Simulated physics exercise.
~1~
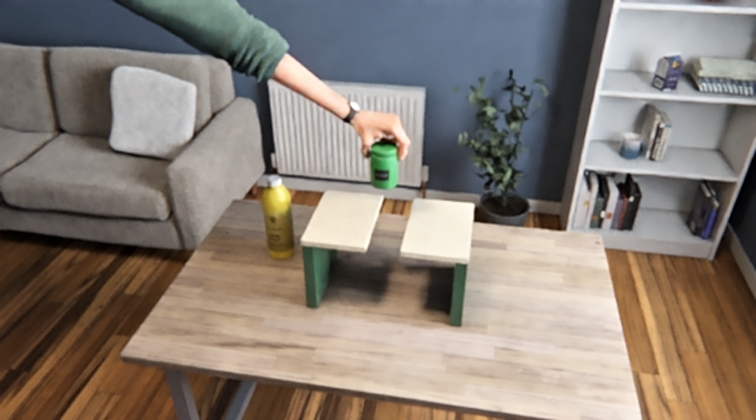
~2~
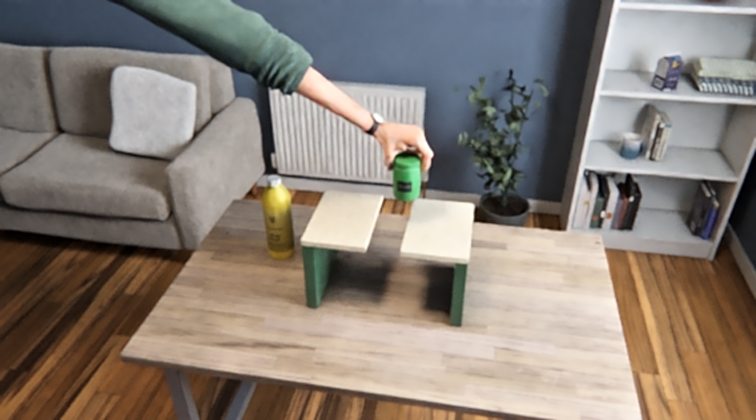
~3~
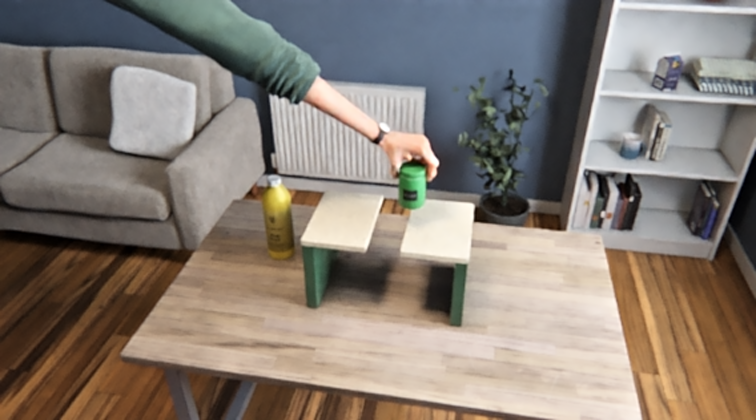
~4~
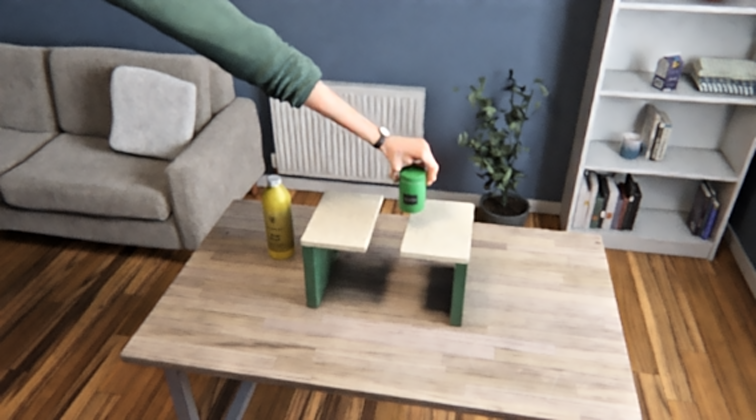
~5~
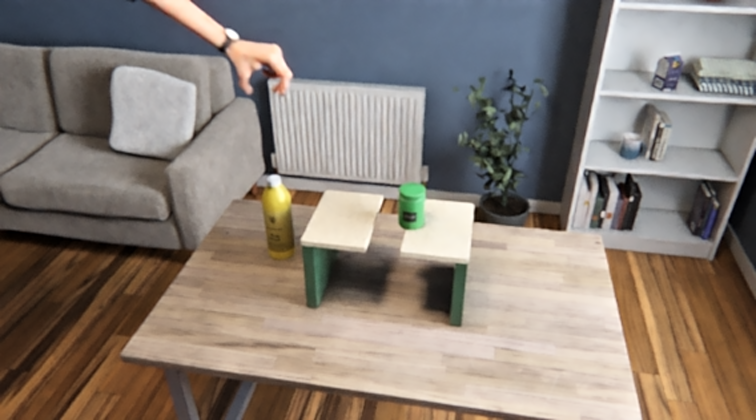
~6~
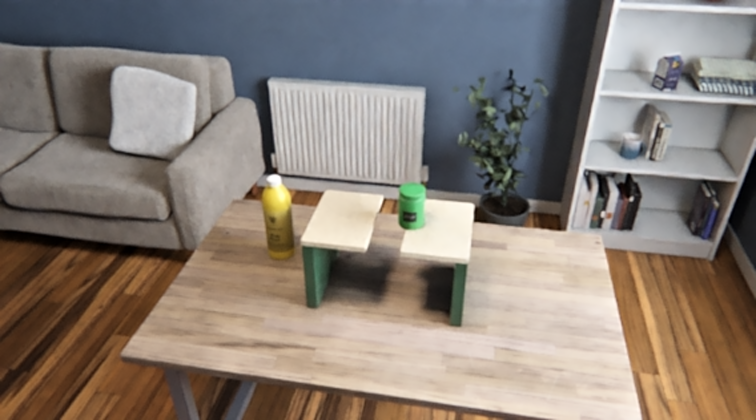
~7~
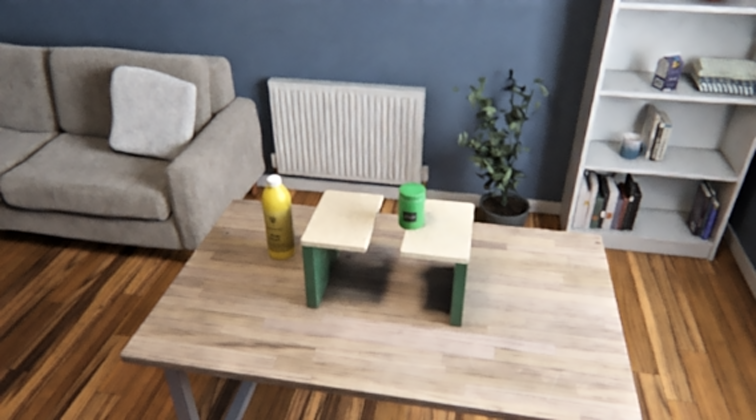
At the start, an arm in a green sleeve holds a green jar upright above two pale wooden ledges with a gap between them, on a table where a yellow bottle stands to the left. The hand carries the jar right and a little down, toward the far end of the gap and the edge of the right ledge. It lowers the jar slightly more, then lets go and draws back toward the upper left. The jar sits a little lower, still upright, caught at the ledges instead of passing through. It stays lodged there, and the bottle remains in its place.
